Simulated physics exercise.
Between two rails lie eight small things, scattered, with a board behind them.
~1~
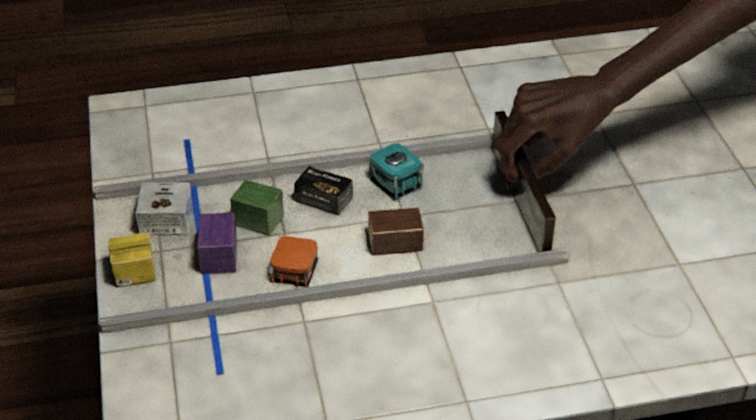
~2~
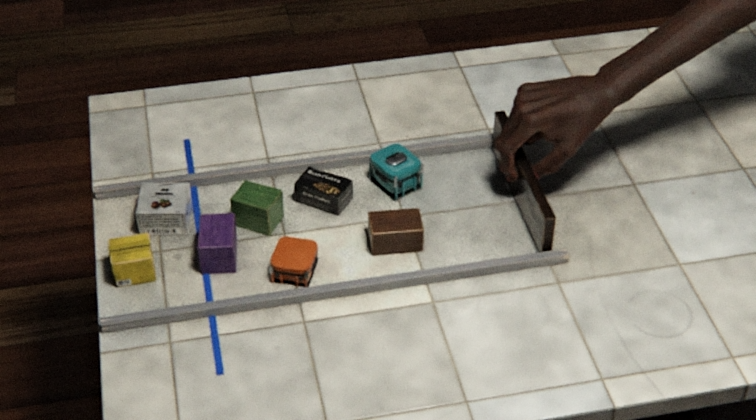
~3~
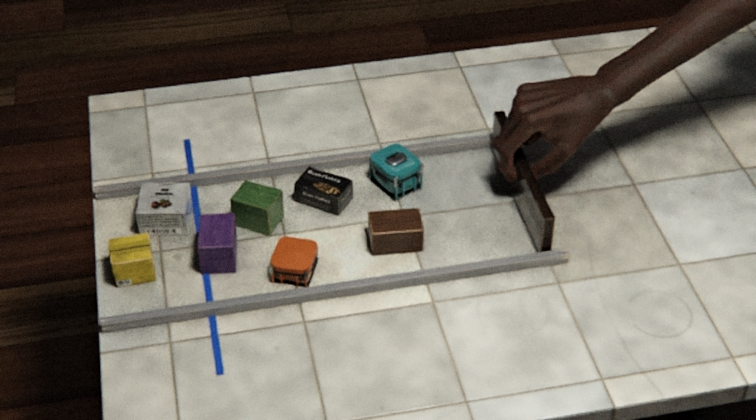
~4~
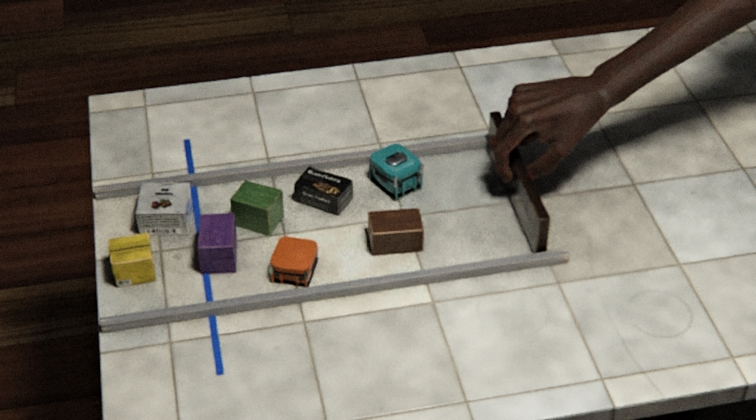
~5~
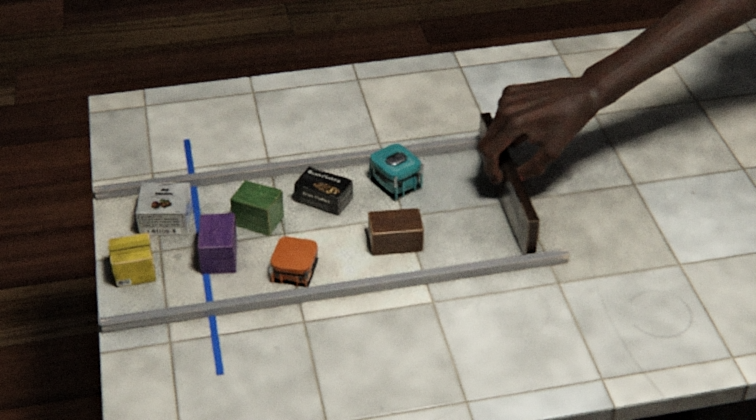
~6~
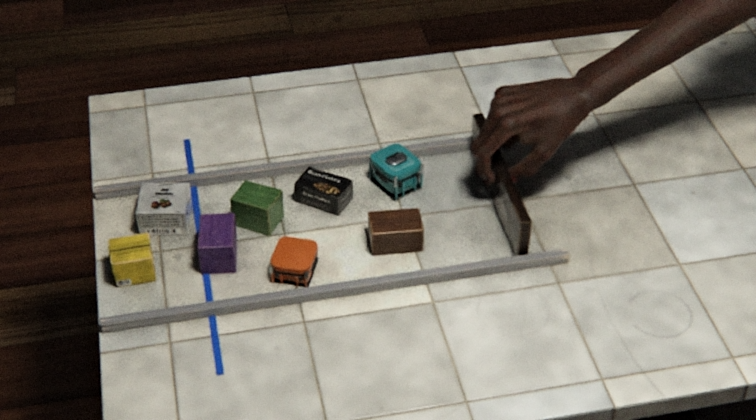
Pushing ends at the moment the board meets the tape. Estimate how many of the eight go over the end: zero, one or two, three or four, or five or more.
Off the edge: Just one to two.
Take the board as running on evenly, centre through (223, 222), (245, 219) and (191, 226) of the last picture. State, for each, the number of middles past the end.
0; 0; 2.
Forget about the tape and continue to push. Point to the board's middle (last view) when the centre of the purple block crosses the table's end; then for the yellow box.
Near (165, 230) in the first case, near (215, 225) in the other.
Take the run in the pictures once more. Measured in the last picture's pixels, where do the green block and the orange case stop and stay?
Near (174, 225) and (134, 294).
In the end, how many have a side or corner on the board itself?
Count recorded: 3.
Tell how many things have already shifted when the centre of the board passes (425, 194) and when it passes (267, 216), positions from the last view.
Note: First position 1; second position 7.
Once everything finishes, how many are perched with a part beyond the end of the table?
The total here is 0.
Soon after, none off yet; yellow box at rest near (132, 260); white box at rest near (165, 209); purple block at rest near (218, 243).
In the end, the number that fall off is one or two; gone, white box and yellow box.
